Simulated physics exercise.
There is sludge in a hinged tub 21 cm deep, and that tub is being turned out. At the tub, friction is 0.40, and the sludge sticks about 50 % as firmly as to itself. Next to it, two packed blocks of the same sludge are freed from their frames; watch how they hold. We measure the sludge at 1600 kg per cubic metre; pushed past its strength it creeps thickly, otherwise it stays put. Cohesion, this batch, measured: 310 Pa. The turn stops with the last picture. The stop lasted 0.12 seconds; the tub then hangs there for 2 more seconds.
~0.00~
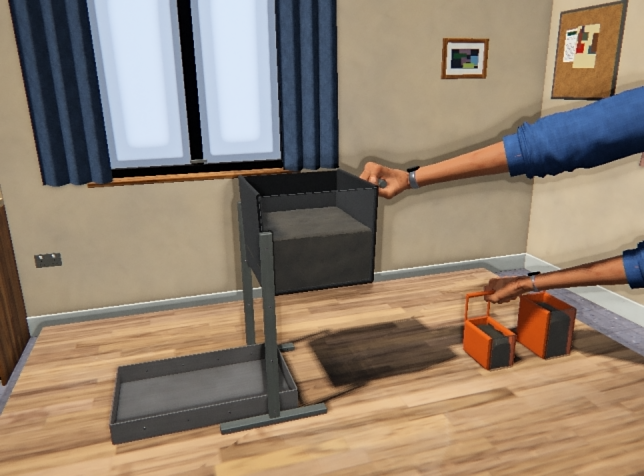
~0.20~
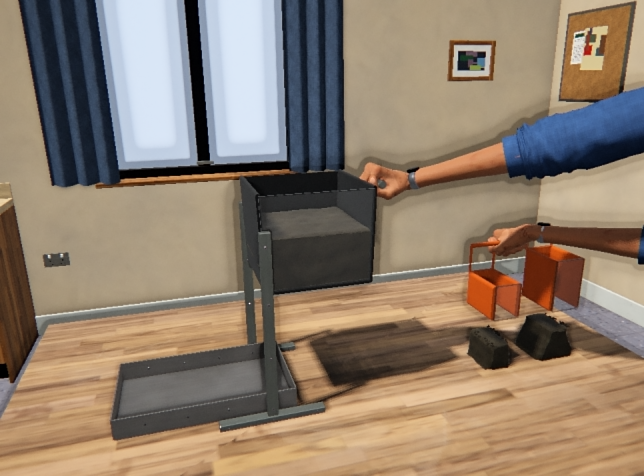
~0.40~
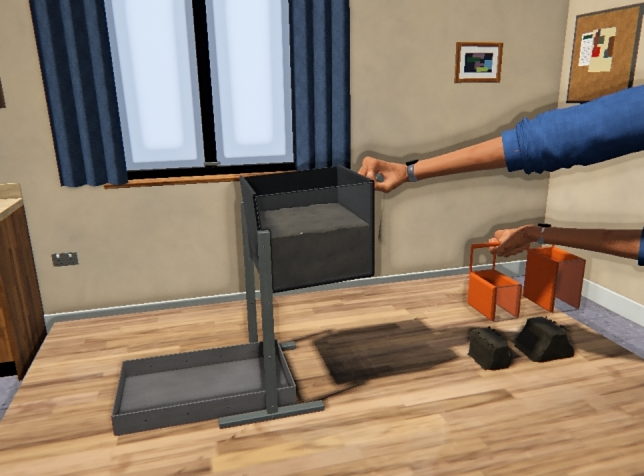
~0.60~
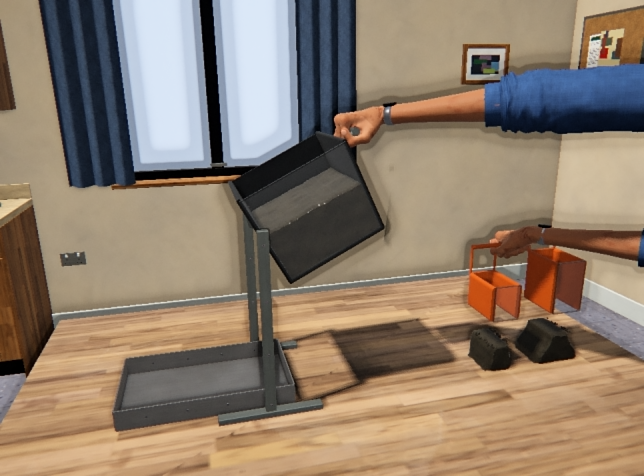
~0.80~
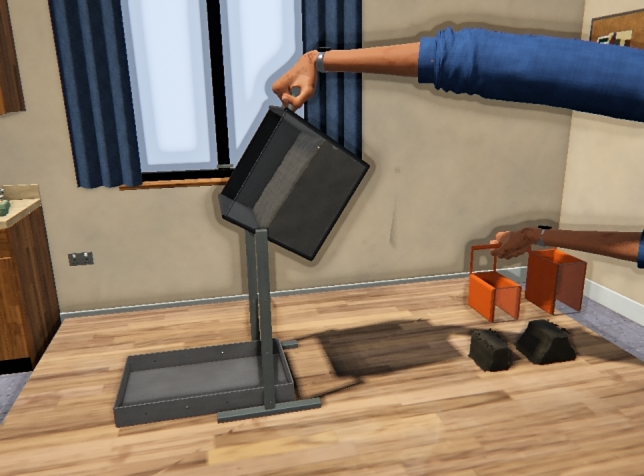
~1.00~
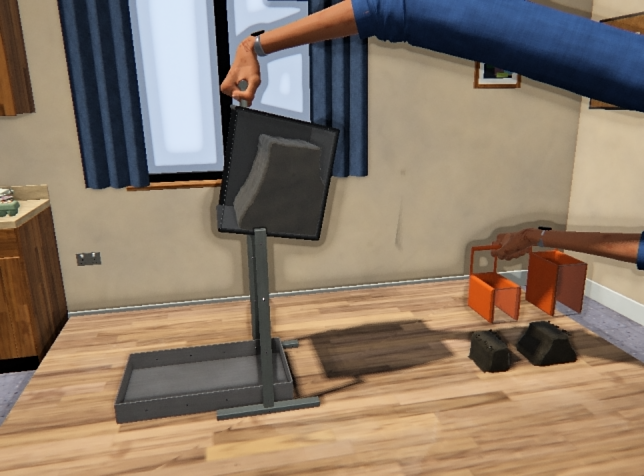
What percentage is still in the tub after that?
About 69 %.
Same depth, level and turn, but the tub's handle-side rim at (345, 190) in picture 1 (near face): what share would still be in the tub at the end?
Some 100 per cent, I reckon.
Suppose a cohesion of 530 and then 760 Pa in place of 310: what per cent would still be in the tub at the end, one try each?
100 %, then 100 %.
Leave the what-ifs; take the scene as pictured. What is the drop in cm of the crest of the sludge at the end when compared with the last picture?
About 10 cm.
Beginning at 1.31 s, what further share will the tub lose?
It works out to some 8 per cent of the load.
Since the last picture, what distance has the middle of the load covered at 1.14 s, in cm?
Measured shift, roughly 5 cm.
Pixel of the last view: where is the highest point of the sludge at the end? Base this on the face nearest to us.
Highest point: Approx. (269, 189).
By 1.14 s, the tub is at 78 degrees and holds 95 %.
By 1.31 s, the tub is at 78 degrees and holds 76 %.
By 1.48 s, the tub is at 78 degrees and holds 69 %.
By 1.65 s, the tub is at 78 degrees and holds 69 %.
By 3.00 s, at the end, the tub is at 78 degrees and holds 69 %.
